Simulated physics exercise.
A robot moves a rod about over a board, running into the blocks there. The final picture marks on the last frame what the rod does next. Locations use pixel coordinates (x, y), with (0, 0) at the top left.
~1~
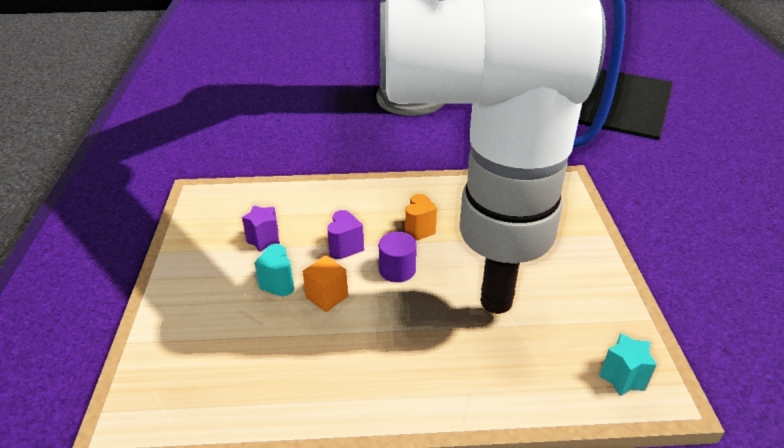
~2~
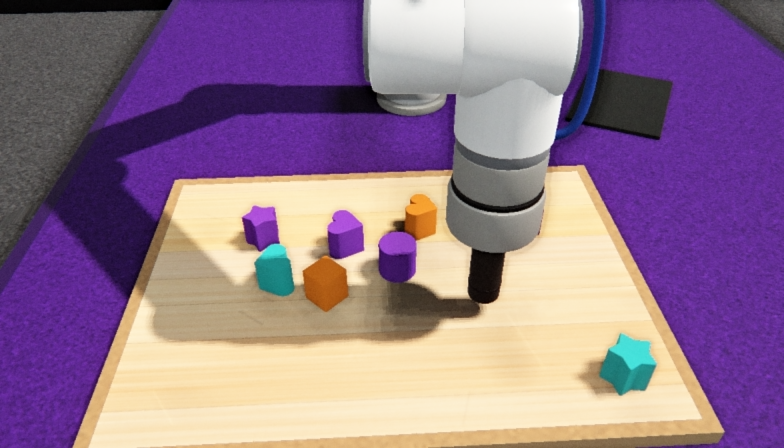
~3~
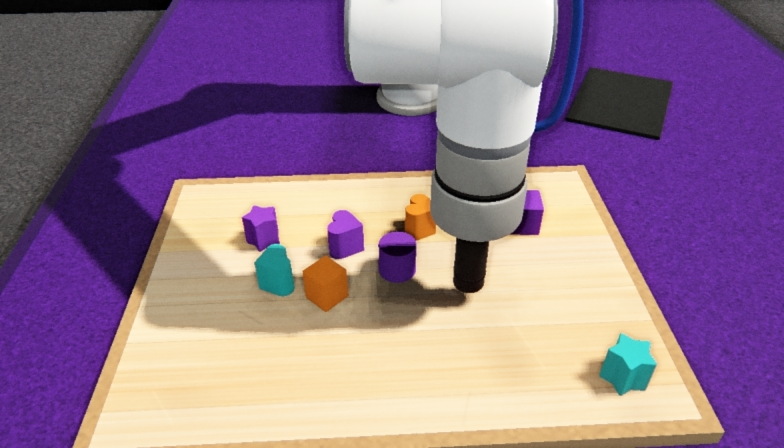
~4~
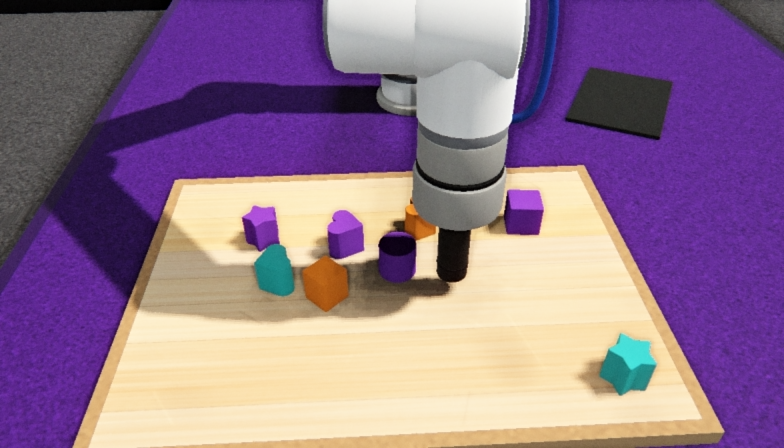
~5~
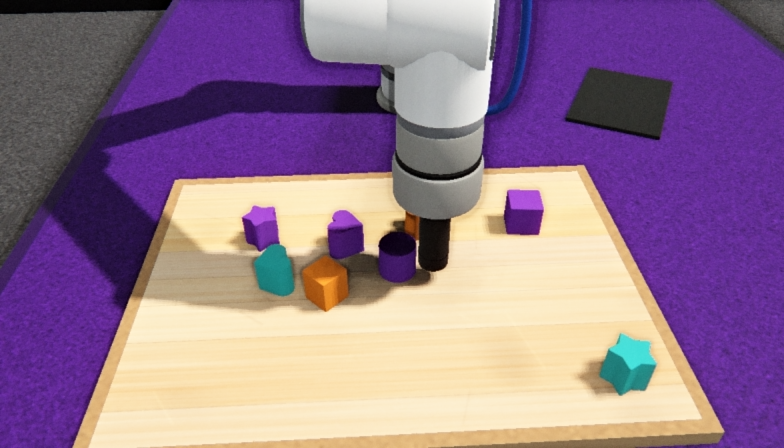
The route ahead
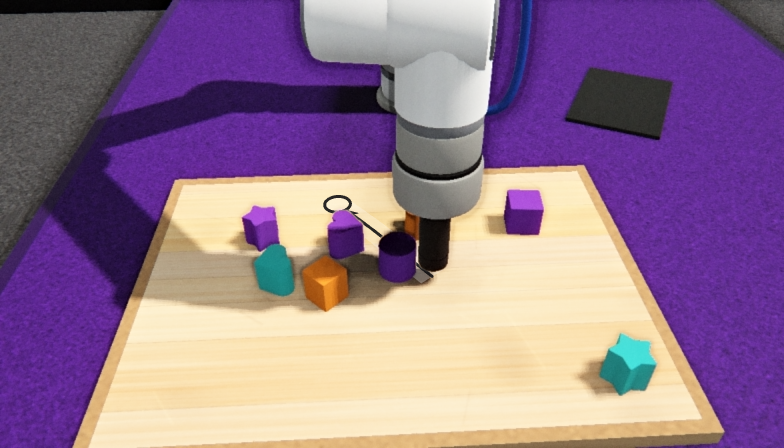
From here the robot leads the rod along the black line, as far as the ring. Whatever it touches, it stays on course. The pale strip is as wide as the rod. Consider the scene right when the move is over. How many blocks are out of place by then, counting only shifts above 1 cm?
When the path ends, I think you'll find one block out of place by more than 1 cm.
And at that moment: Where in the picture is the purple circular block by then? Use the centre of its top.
Its top middle is near (369, 235).
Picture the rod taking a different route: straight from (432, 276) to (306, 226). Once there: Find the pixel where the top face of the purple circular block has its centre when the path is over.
Located at (329, 235).
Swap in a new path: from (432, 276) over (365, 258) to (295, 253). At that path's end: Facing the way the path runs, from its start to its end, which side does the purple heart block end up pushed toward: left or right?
Rightward.
Drawn move, from (432, 276) directly to (338, 204).
The first path, step by step. One third of the way, rod (398, 236); purple circular block (369, 235).
Two thirds of the way, rod (366, 212); purple circular block (369, 235).
At the end, rod (336, 191); purple circular block (369, 235); orange heart block still.
